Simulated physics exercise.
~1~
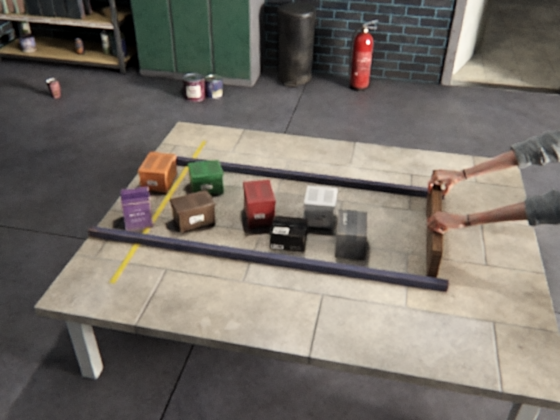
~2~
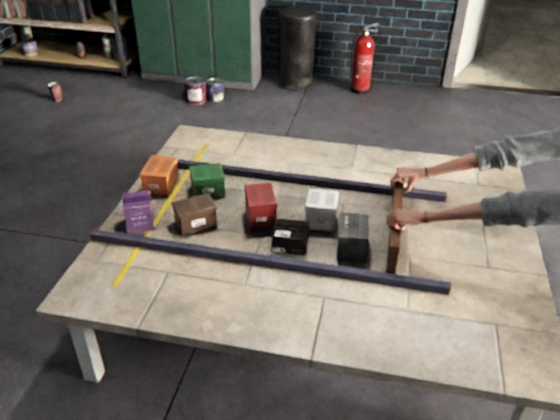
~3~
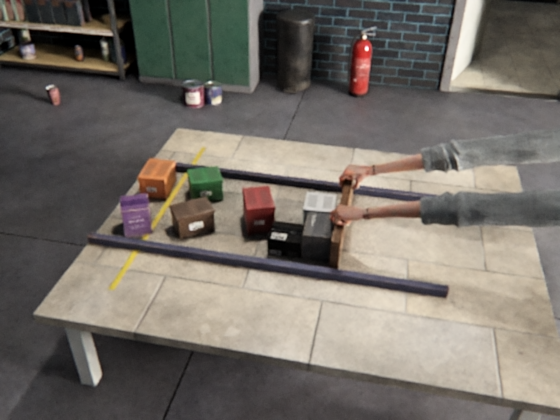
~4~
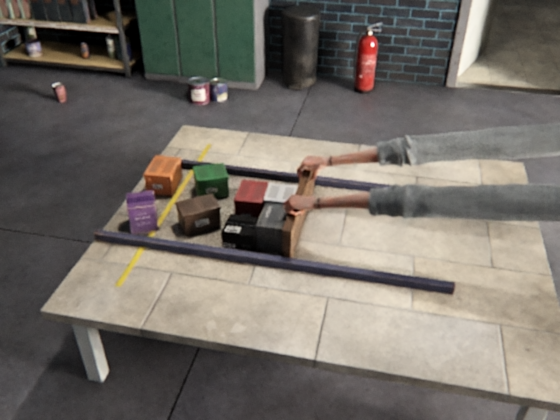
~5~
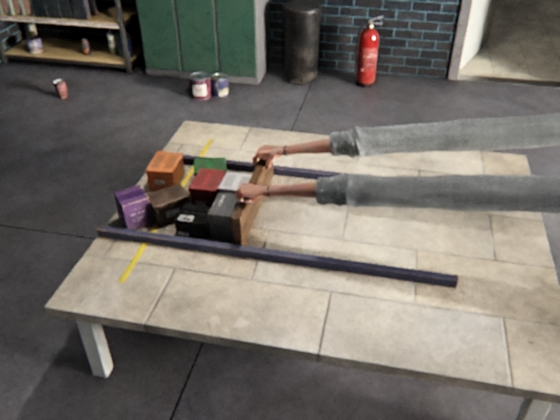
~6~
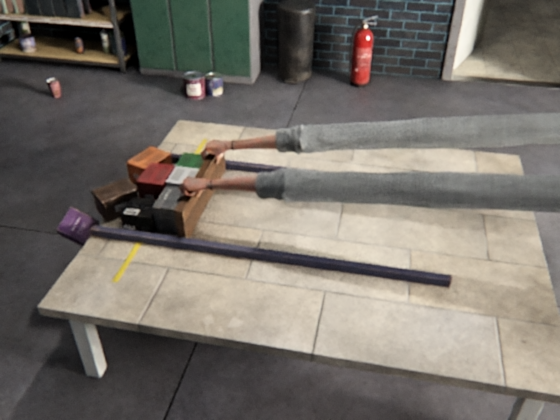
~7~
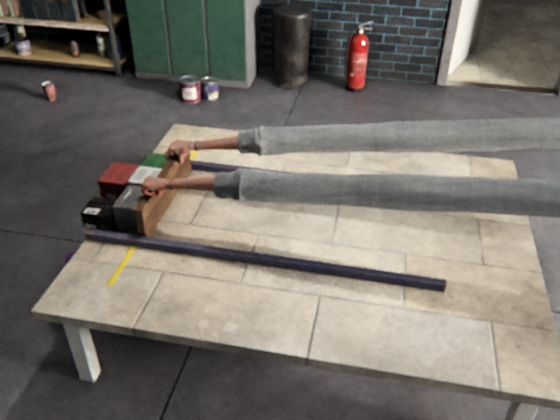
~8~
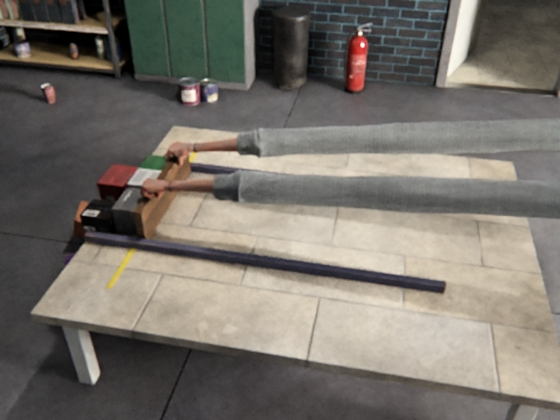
At first, eight small boxes in various colours sit scattered between two dark rails on a tiled table, while two hands hold an upright wooden plank at the right. The hands slide the plank left, and it meets the grey parcel, then gathers the black parcel, white tote and red tote. The growing cluster presses into the brown, green, orange and purple boxes near the yellow tape. The purple box tips over the left edge, and the orange and brown ones go over too. The plank stops near the tape, with the remaining boxes bunched at the edge.
